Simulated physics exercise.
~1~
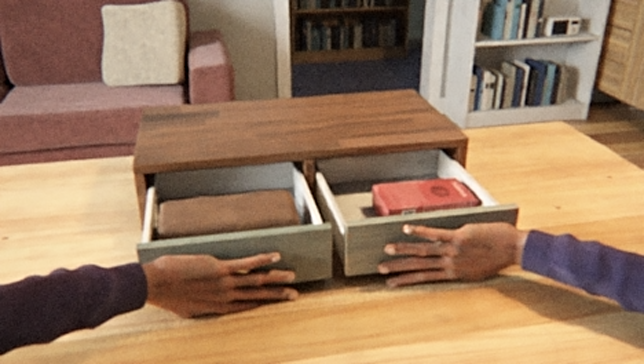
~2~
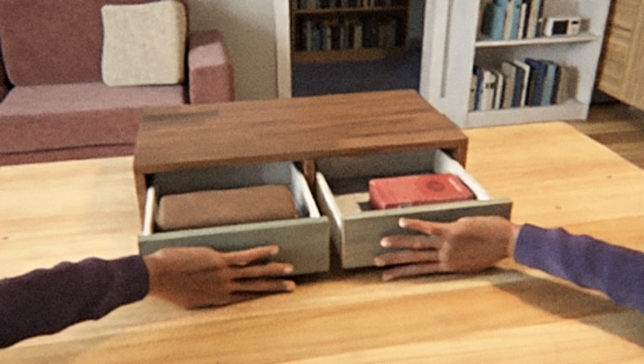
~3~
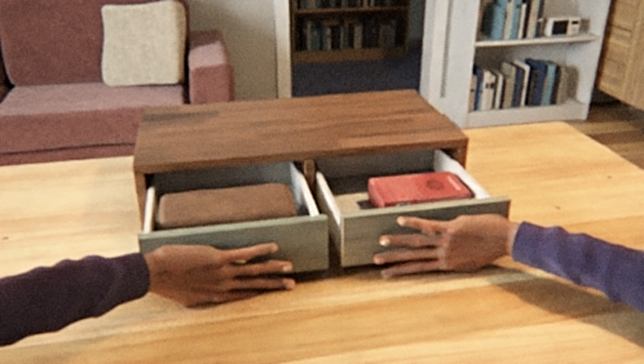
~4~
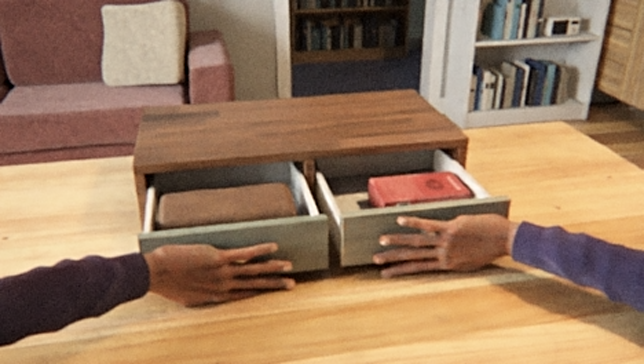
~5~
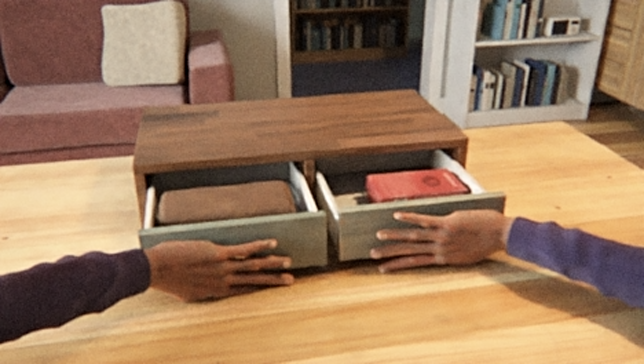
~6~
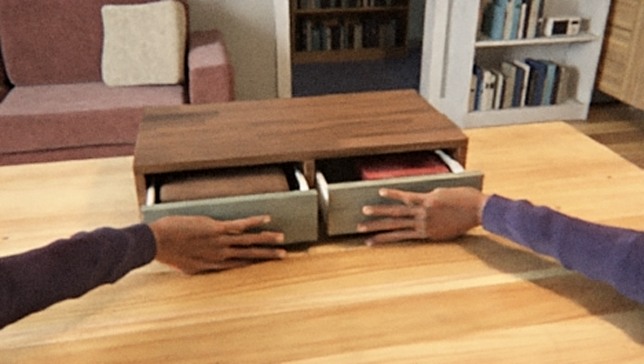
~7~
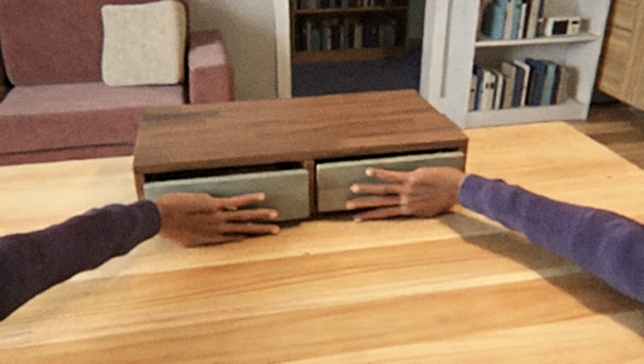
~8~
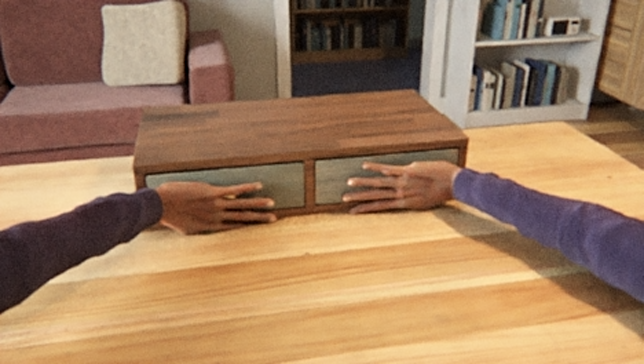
Two hands push both open drawers, holding a brown loaf and a red packet, fully shut.
